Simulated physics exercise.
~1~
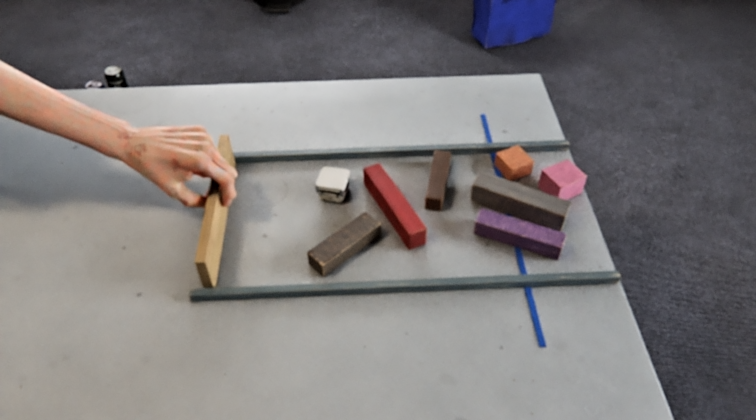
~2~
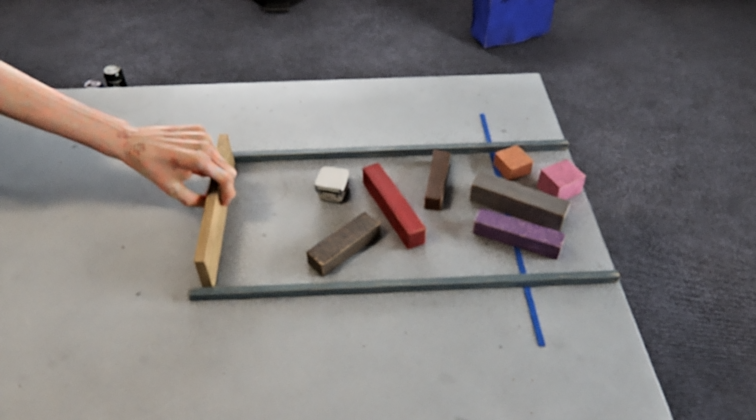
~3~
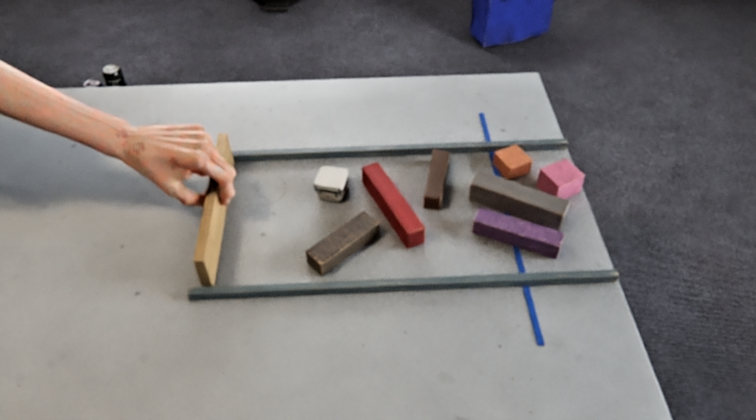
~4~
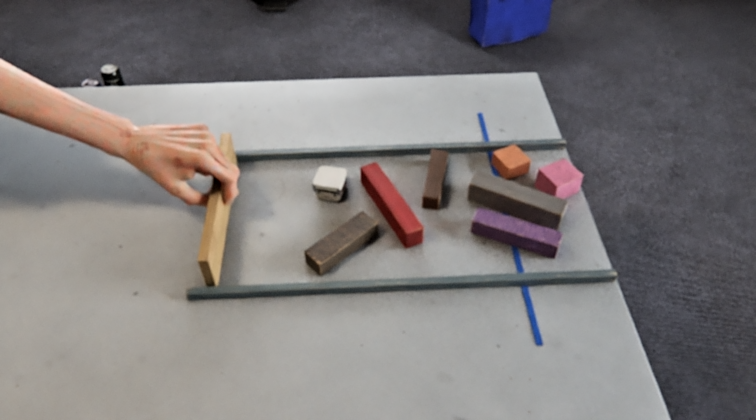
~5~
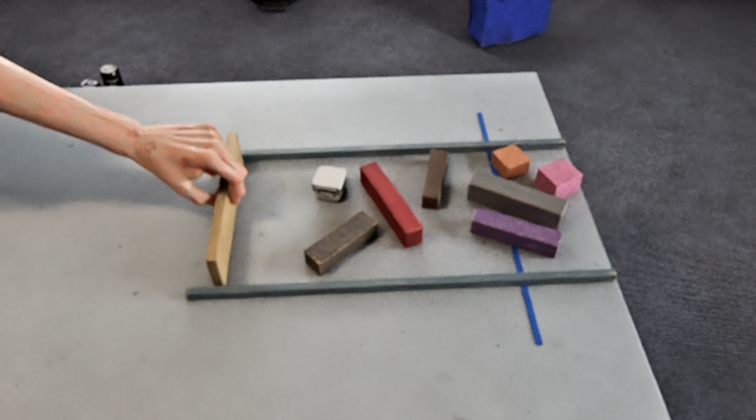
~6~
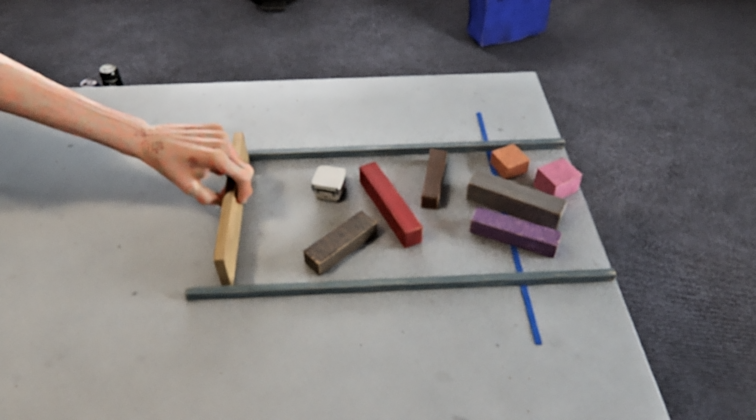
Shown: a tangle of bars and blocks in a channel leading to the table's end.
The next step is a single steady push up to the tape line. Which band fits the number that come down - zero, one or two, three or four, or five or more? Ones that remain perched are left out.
Most likely, a single one or a pair will tumble down.
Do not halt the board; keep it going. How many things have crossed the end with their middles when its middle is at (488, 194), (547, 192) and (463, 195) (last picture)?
Respectively, 1, 5 and 0.
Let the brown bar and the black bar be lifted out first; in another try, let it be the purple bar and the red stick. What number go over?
The counts would be 0 and 0.
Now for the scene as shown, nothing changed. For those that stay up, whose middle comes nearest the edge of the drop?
Orange block.
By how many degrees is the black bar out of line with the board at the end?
Some 0 degrees.
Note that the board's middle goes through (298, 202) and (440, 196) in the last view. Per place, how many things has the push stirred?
First position 0; second position 7.
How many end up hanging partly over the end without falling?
It would come to 2.
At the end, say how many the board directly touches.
Number: 2.
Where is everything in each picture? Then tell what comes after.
The first picture shows pink block (562, 182); orange block (514, 163); grey bar (520, 201); board (218, 207); tape (508, 211).
The second picture shows orange block (513, 163); black bar (344, 243).
The third picture shows grey bar (518, 200); white case (332, 184).
The fourth picture shows pink block (559, 180); board (219, 205).
The fifth picture shows orange block (510, 162); brown bar (435, 178).
The sixth picture shows pink block (557, 180); orange block (510, 161); grey bar (515, 200); board (233, 205); tape (504, 209).
Soon after, none off yet; pink block at rest near (557, 180); orange block at rest near (510, 161); grey bar at rest near (515, 200).
After that, none off yet; pink block at rest near (557, 180); orange block at rest near (510, 161); grey bar displaced a little near (533, 200).
In the end, the number that fall off is one or two; gone, grey bar and pink block.
